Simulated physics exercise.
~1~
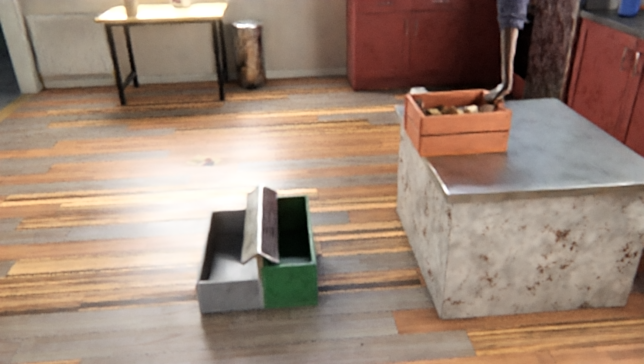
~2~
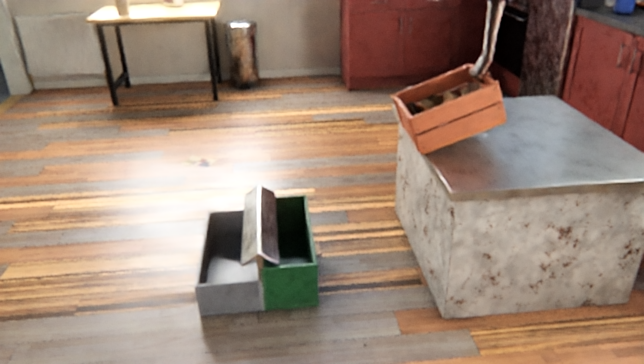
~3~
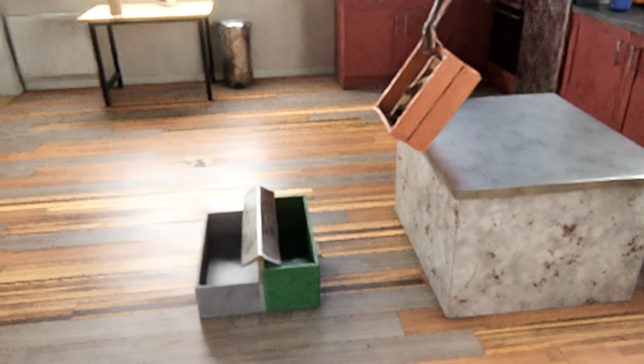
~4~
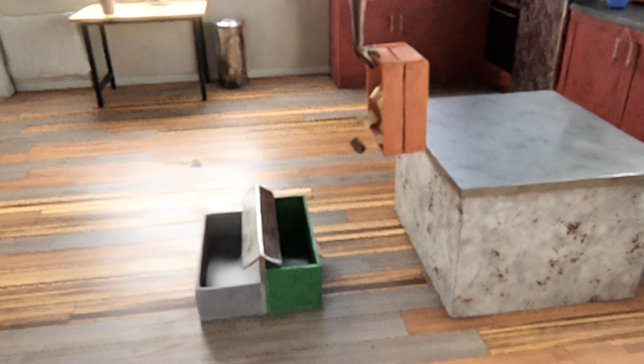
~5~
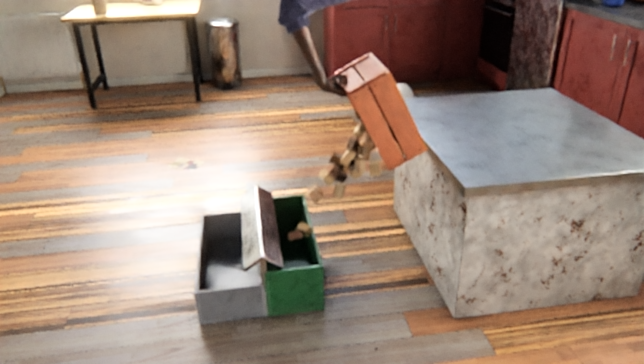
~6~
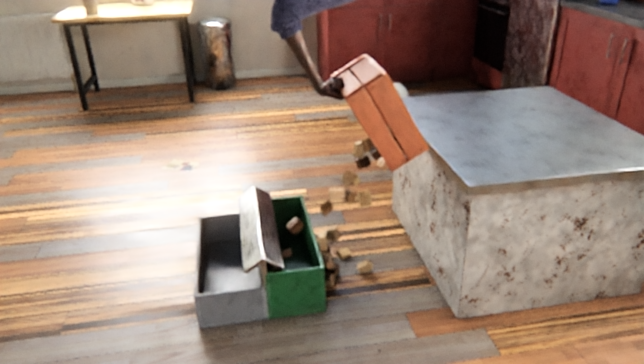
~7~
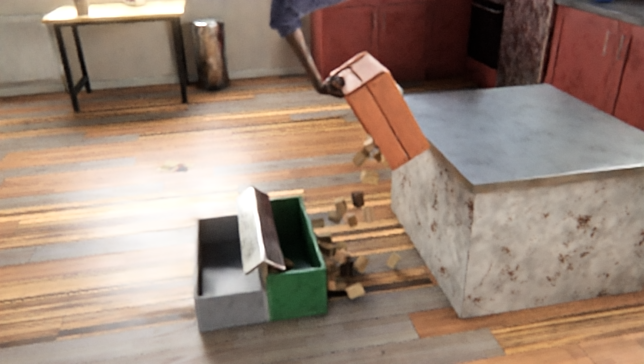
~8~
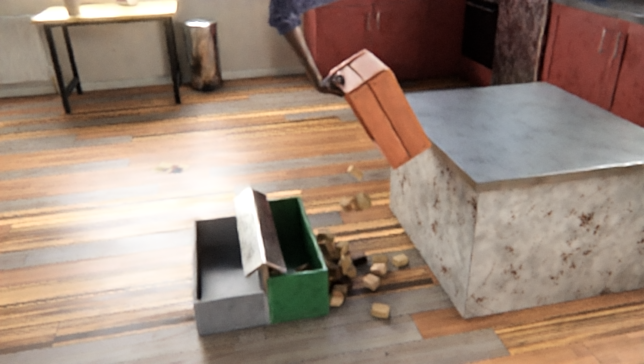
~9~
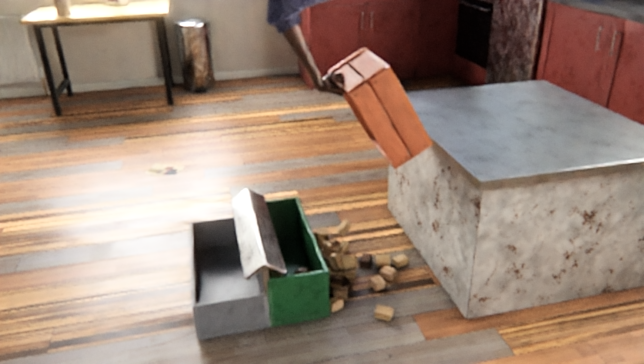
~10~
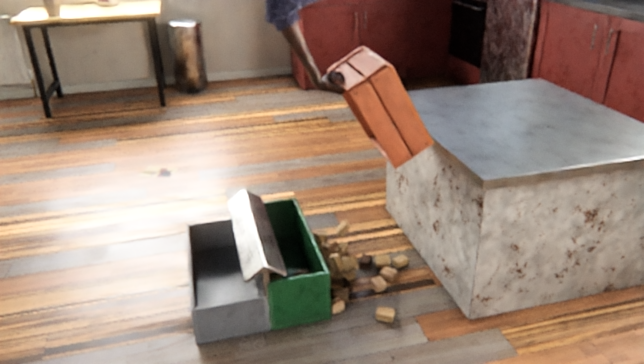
In a room with a striped wooden floor and red cabinets, an orange box of small wooden blocks sits at the left end of a speckled, metal-topped bench. A dark arm reaching in from above tips the box leftward over the edge until it stands on its side and the first blocks drop out. It tilts further, and the rest pour toward a green trough beside a grey tub, a ridge between them. A few land in the trough, but most fall short and scatter on the floor. The blocks settle there while the box stays tilted against the bench.
